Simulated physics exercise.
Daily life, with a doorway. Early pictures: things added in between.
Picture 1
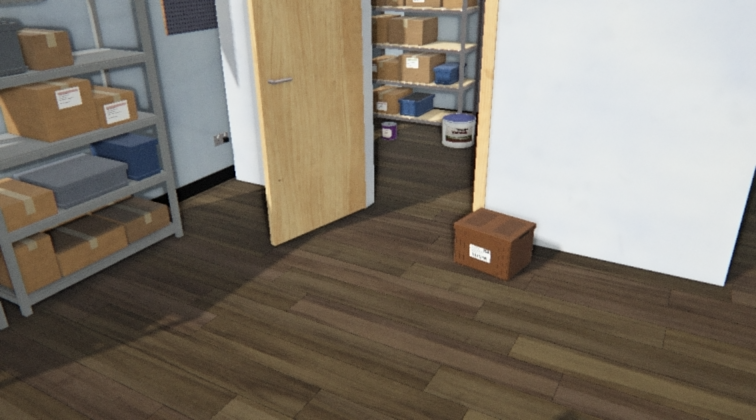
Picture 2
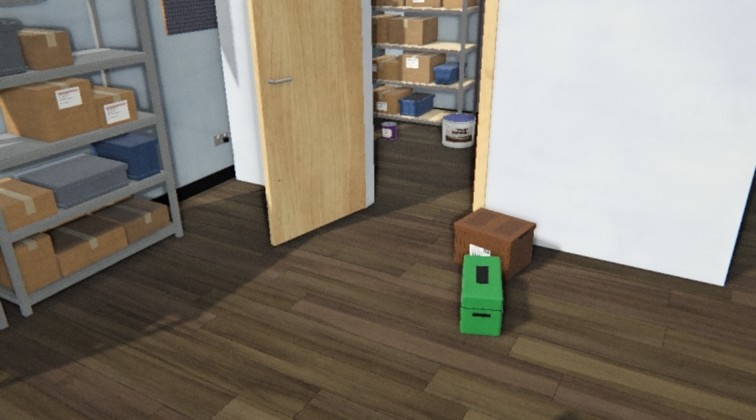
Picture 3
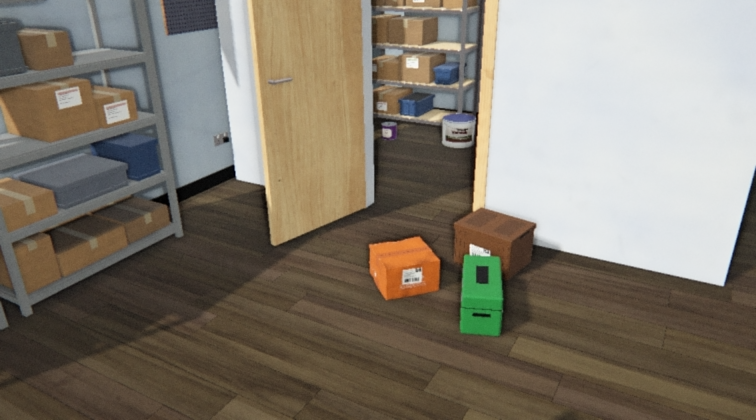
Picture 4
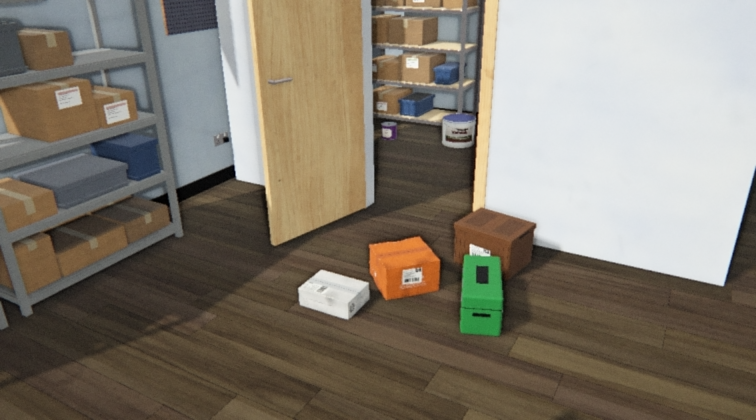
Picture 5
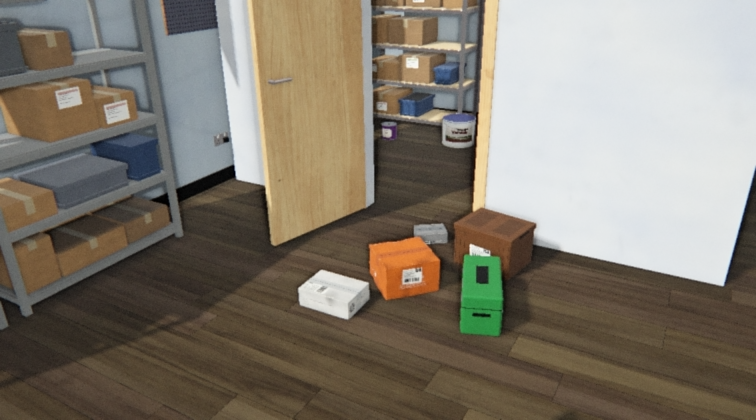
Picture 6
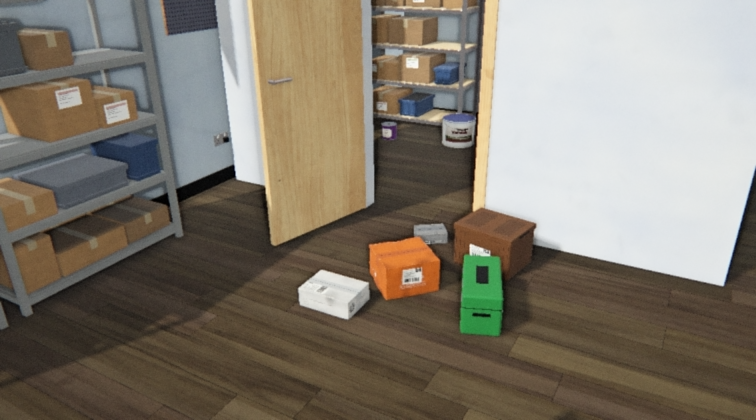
A wooden door stands open and still while boxes appear beside a brown box.
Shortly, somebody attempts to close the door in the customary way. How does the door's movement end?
You can tell the door fits into the frame okay.
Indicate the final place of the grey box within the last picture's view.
The object ends up somewhere near (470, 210).
Then, 0.80 s after the last picture, door at 74°.
Then, 1.40 s after the last picture, door at 30°.
Then, 1.60 s after the last picture, door at 14°; grey box slid about its own width near (451, 225).
Then, 1.80 s after the last picture, door at 1°; grey box slid well along near (465, 215).
At rest, door at 0°; moved from the start, grey box; the other 4 in place. Seen from the same camera at the end, grey box near (470, 210).
